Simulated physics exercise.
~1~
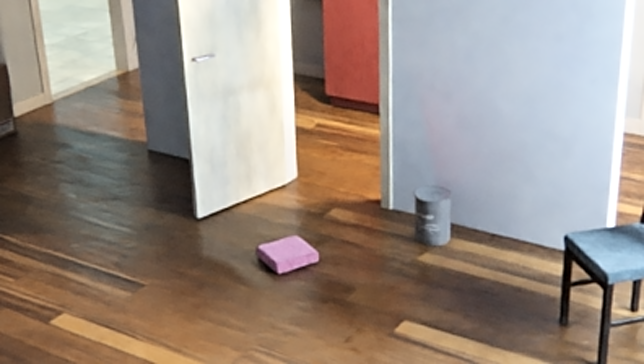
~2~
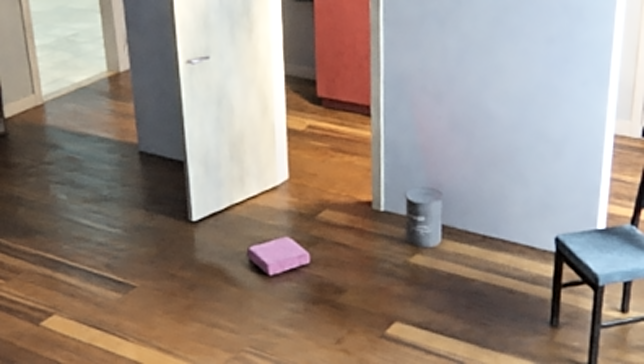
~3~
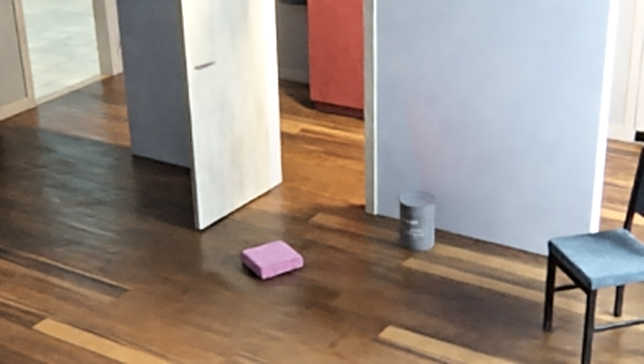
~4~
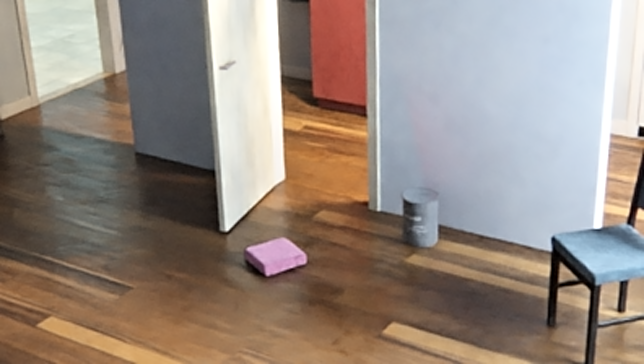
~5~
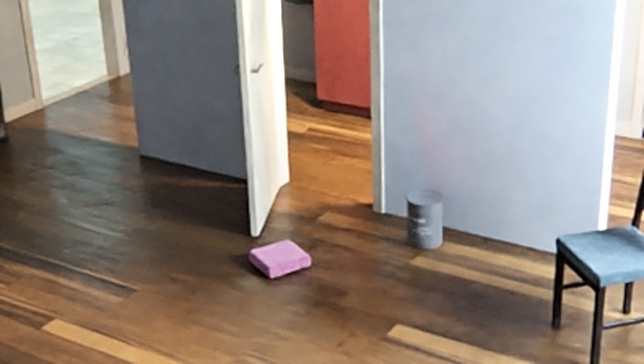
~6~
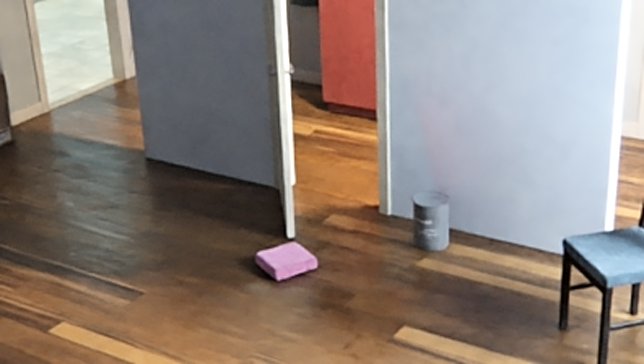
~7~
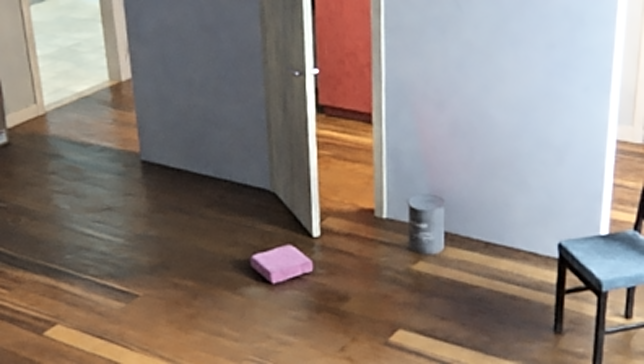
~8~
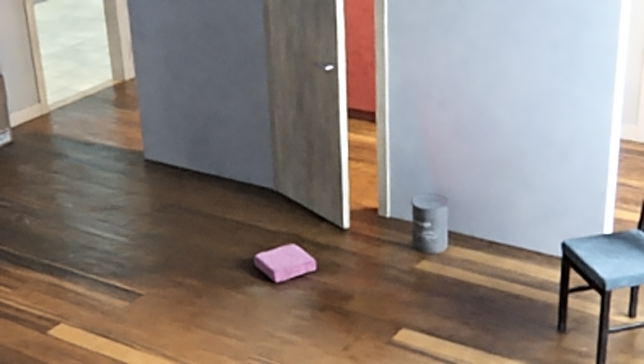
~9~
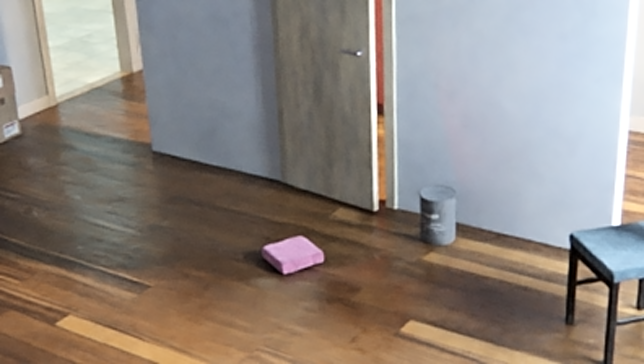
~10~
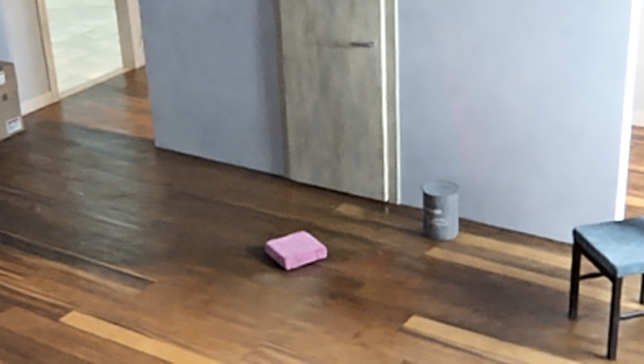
A room with a dark wooden floor and grey partition walls is seen from slightly above, the view swaying a little. A door stands wide open towards the viewer, its pale face showing, with a pink cushion lying on the floor in front. A grey pail sits by the wall to the right, a blue-seated chair stands at the far right, and something red shows beyond the doorway. The door swings steadily to the right, passing behind the cushion without touching it. It narrows the gap, hides the red shape and ends shut, with cushion and pail unmoved.
